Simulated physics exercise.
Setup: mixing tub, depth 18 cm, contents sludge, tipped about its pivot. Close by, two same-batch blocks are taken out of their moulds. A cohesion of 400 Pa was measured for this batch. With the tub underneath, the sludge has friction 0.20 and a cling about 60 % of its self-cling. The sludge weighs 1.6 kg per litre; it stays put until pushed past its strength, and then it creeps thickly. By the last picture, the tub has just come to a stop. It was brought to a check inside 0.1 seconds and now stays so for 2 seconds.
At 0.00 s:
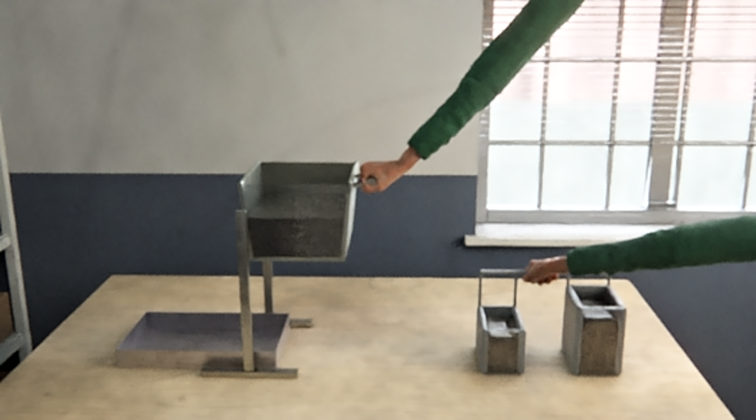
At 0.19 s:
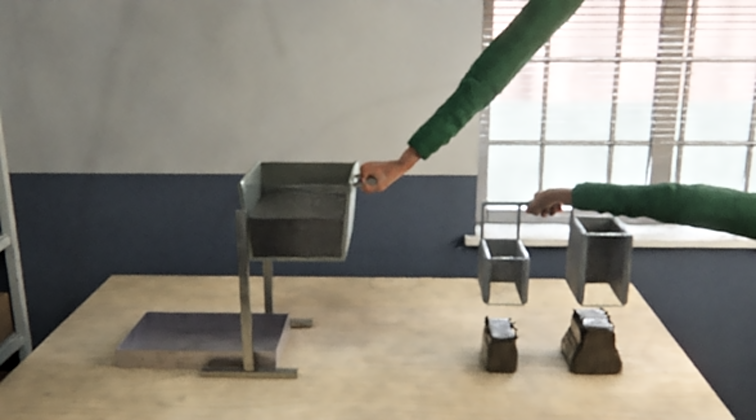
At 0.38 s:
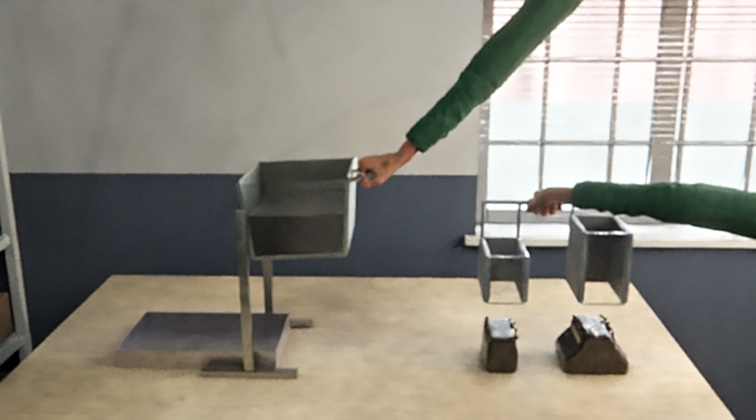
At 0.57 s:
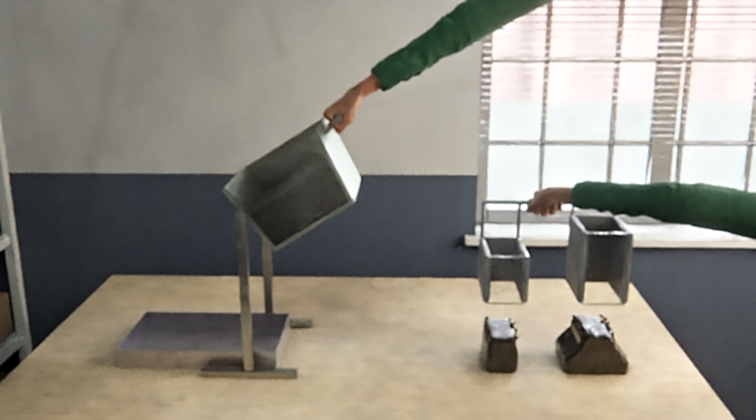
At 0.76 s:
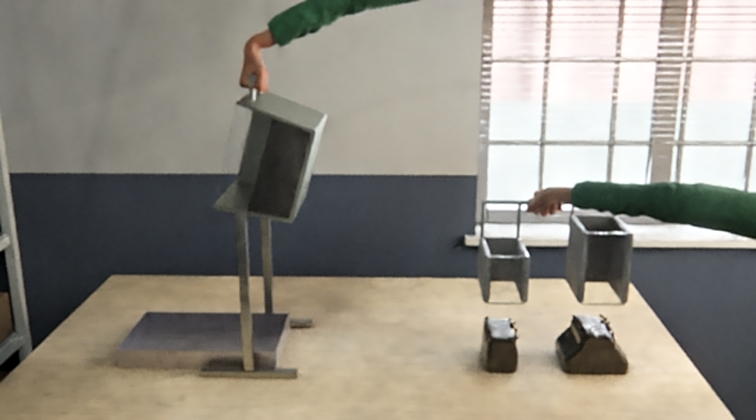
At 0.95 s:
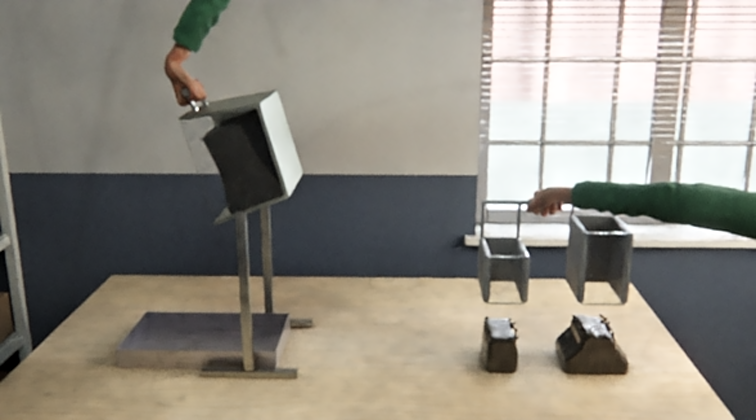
In this clip, a hand lifts two moulds off two dark blocks on a table, and the blocks slump slightly, the right one more. Another hand then swings a metal tub of dark material up and over to the left.
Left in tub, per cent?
0 %.
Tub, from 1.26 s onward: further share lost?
It works out to some 6 per cent of the load.
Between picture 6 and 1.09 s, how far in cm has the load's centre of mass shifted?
Some 12 cm.
After 1.09 s, the tub is at 105 degrees and holds 48 %.
After 1.26 s, the tub is at 105 degrees and holds 6 %.
After 1.43 s, the tub is at 105 degrees and holds 0 %.
After 1.60 s, the tub is at 105 degrees and holds 0 %.
After 2.95 s, the tub is at 105 degrees and holds 0 %.
